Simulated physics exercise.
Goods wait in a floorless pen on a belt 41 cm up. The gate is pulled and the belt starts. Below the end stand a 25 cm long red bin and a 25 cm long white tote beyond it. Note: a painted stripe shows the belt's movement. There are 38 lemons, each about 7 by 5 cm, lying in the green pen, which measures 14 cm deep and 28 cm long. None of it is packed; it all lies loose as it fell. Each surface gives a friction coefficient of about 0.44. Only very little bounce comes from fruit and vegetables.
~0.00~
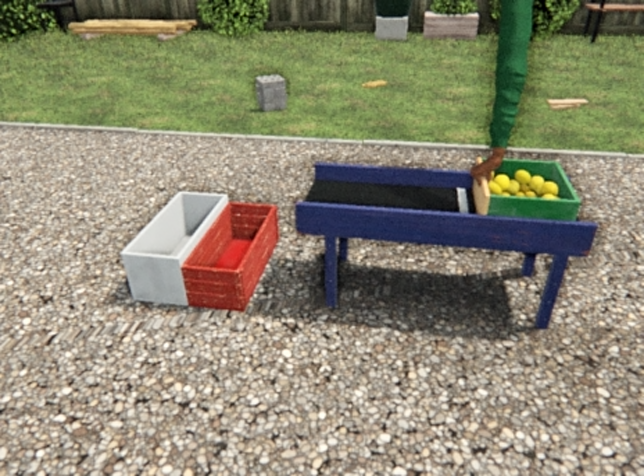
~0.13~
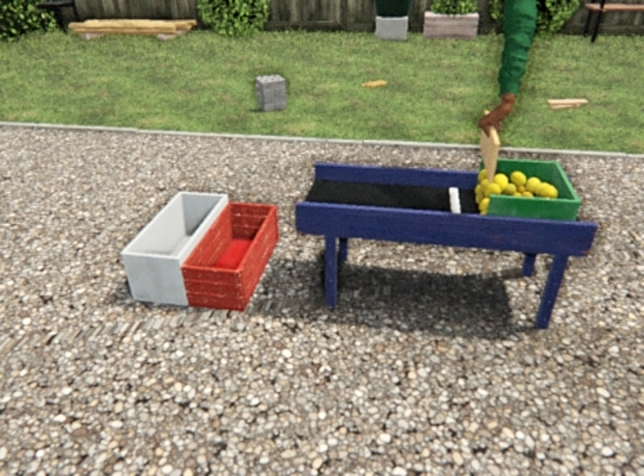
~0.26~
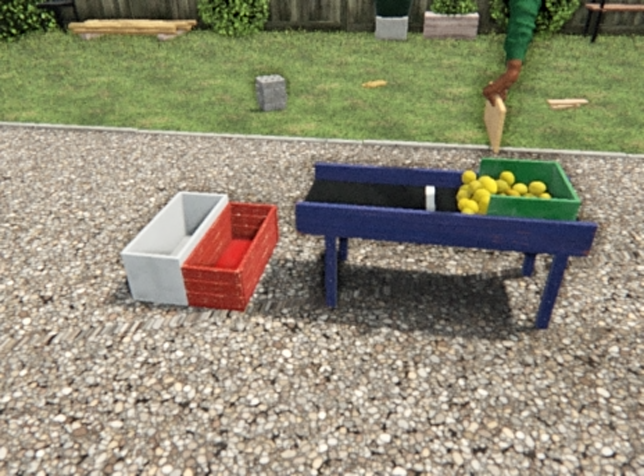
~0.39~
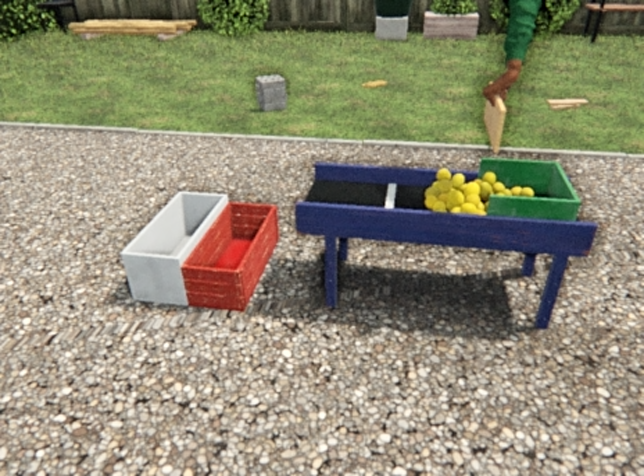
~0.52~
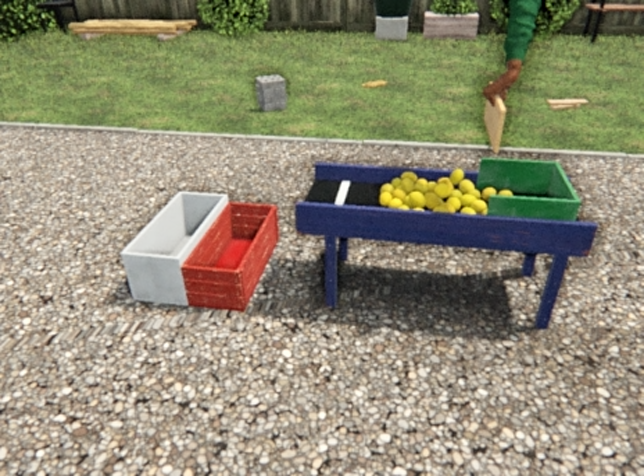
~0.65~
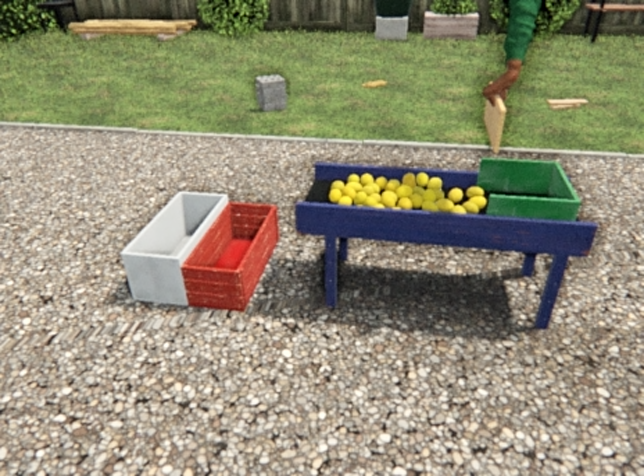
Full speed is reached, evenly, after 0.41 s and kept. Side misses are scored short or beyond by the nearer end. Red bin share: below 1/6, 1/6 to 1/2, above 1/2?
Above 1/2.
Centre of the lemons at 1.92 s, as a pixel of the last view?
(236, 258).
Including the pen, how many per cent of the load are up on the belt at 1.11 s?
Estimate: Some 20 %.
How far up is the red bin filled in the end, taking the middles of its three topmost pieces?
Height: About 8 cm.
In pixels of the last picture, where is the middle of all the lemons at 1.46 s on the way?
Near (237, 256) in pixels.
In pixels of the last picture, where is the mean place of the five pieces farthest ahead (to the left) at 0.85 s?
(270, 201).
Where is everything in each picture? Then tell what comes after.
In the first picture (each is followed by its nearest rim corner in this view), green pen, (576, 201); red bin, (236, 271); 0 cm of belt gone by; none out.
The second picture shows green pen, (576, 201); 3 cm of belt gone by.
The third picture shows green pen, (576, 201); 13 cm of belt gone by; 7 out, the lowest lemon at (465, 205).
The fourth picture shows green pen, (576, 201); 29 cm of belt gone by; 22 out, the lowest lemon at (477, 208).
The fifth picture shows green pen, (576, 201); 49 cm of belt gone by; 31 out, the lowest lemon at (421, 185).
The sixth picture shows green pen, (576, 201); red bin, (236, 271); 69 cm of belt gone by; 36 out, the lowest lemon at (375, 200).
After 0.85 s, 25 on the belt and 13 in the air.
After 1.11 s, 19 in the red bin, 7 on the belt and 12 in the air.
After 1.46 s, 36 in the red bin, 1 on the belt and 1 in the air.
Final count (at 1.92 s), 38 in the red bin. Asked share, 38 of 38, 100 per cent.
